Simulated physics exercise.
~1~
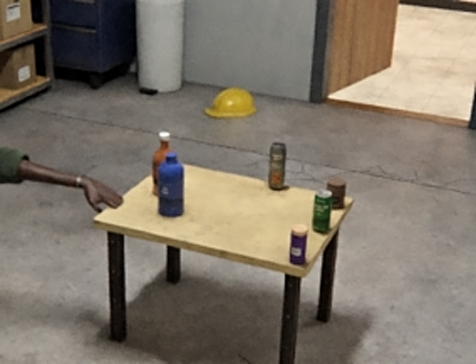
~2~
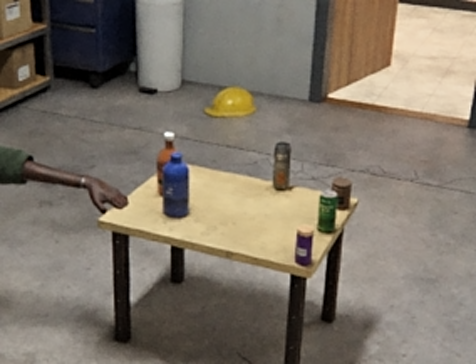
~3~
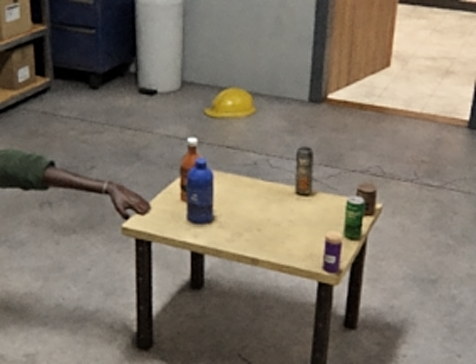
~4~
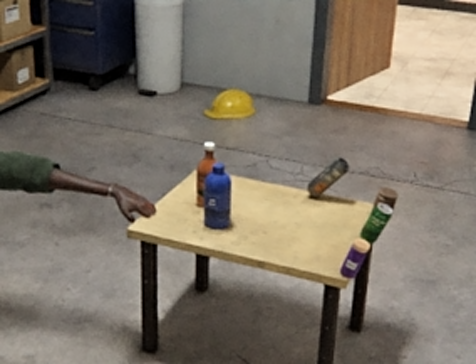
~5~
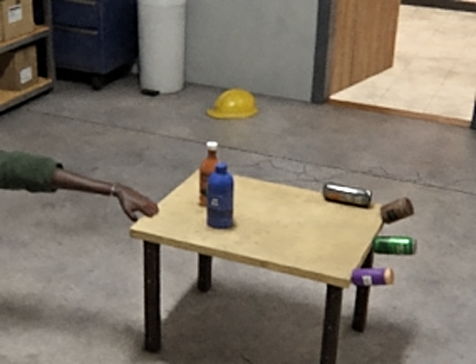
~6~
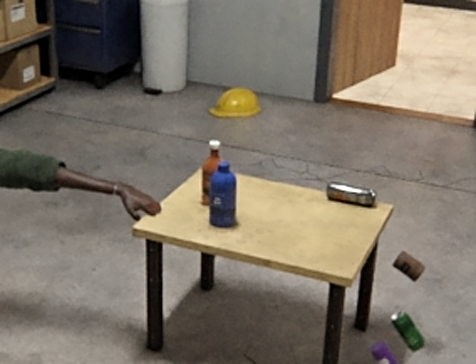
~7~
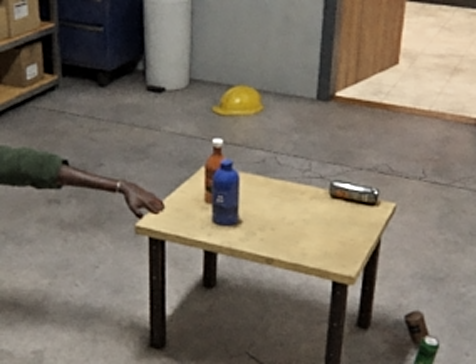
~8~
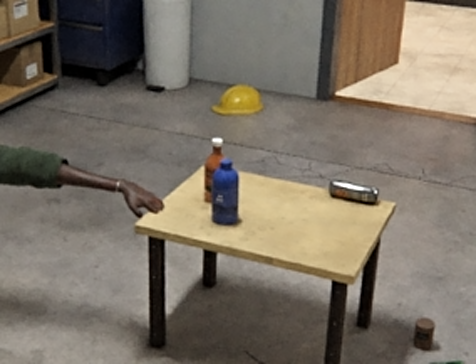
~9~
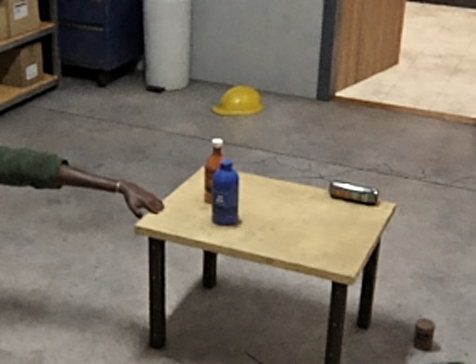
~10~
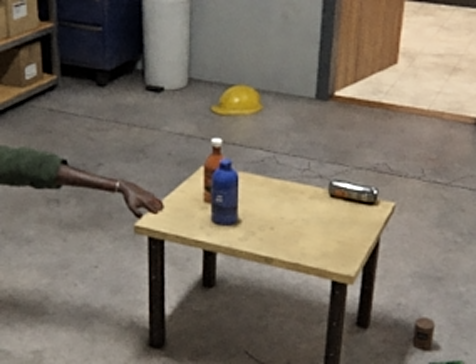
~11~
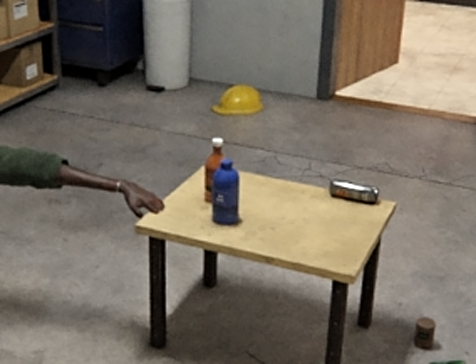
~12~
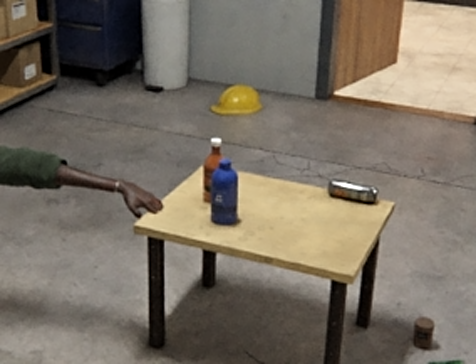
A hand at the left edge of a small wooden table with dark legs shoves it to the right across a grey concrete floor, seen from slightly above in a workroom with a yellow hard hat behind. An orange and a blue bottle stand toward the left, with a grey can, brown jar, green can and purple shaker along the right. As the table stops, those four tip rightward. The grey can topples and stays on the tabletop, while the others drop off the right edge. The bottles remain upright, and the brown jar rests upside down on the floor.
